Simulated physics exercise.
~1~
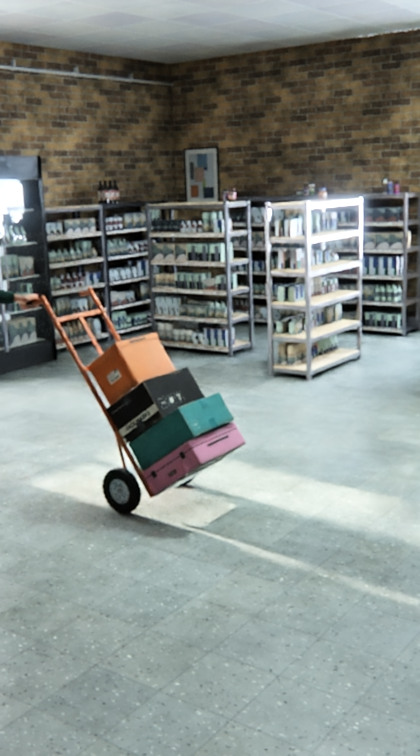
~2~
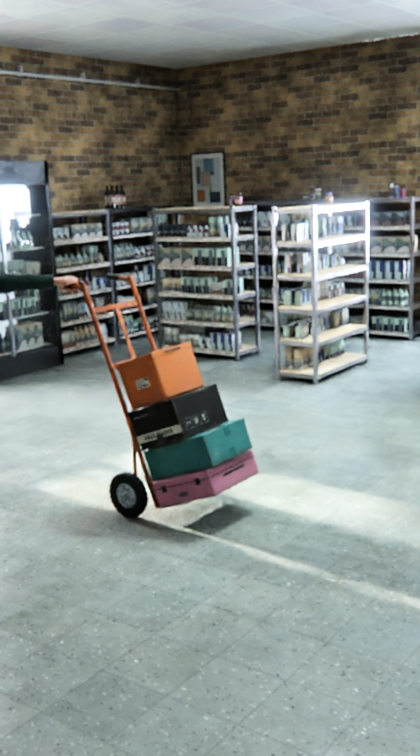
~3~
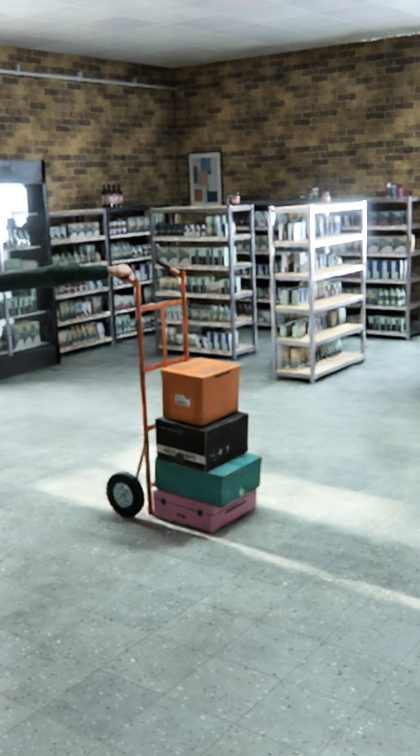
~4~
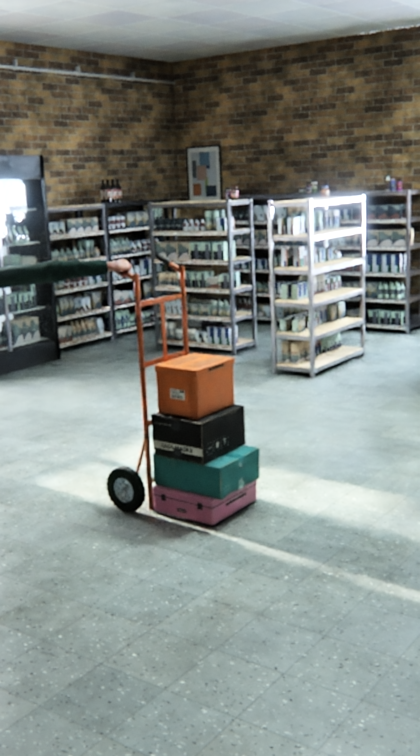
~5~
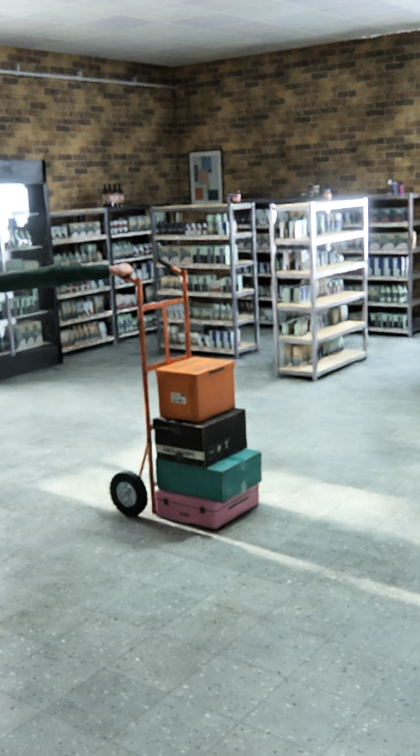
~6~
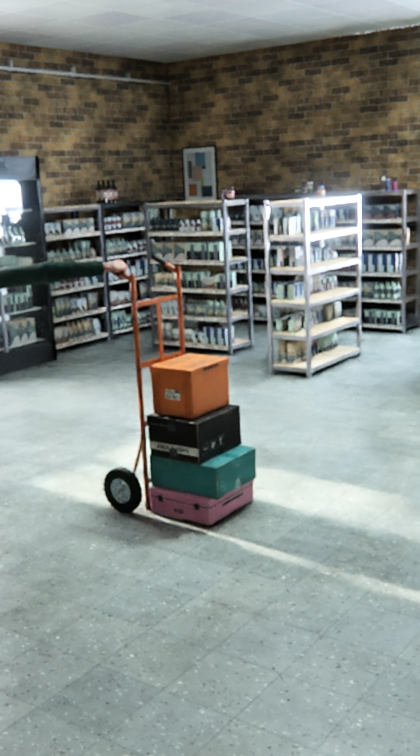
The clip opens in a shop with stocked shelves and a brick wall, where an orange two-wheeled hand truck leans back to the left, carrying four stacked pieces. An orange tote sits on top, above a black box, a turquoise box and a pink toolbox. A hand on the handle, with a dark-sleeved arm reaching in from the left, swings the truck up toward the right. As it comes upright, the load rocks slightly, then settles. The hand keeps hold of the handle, and the truck ends standing still with all four pieces stacked.
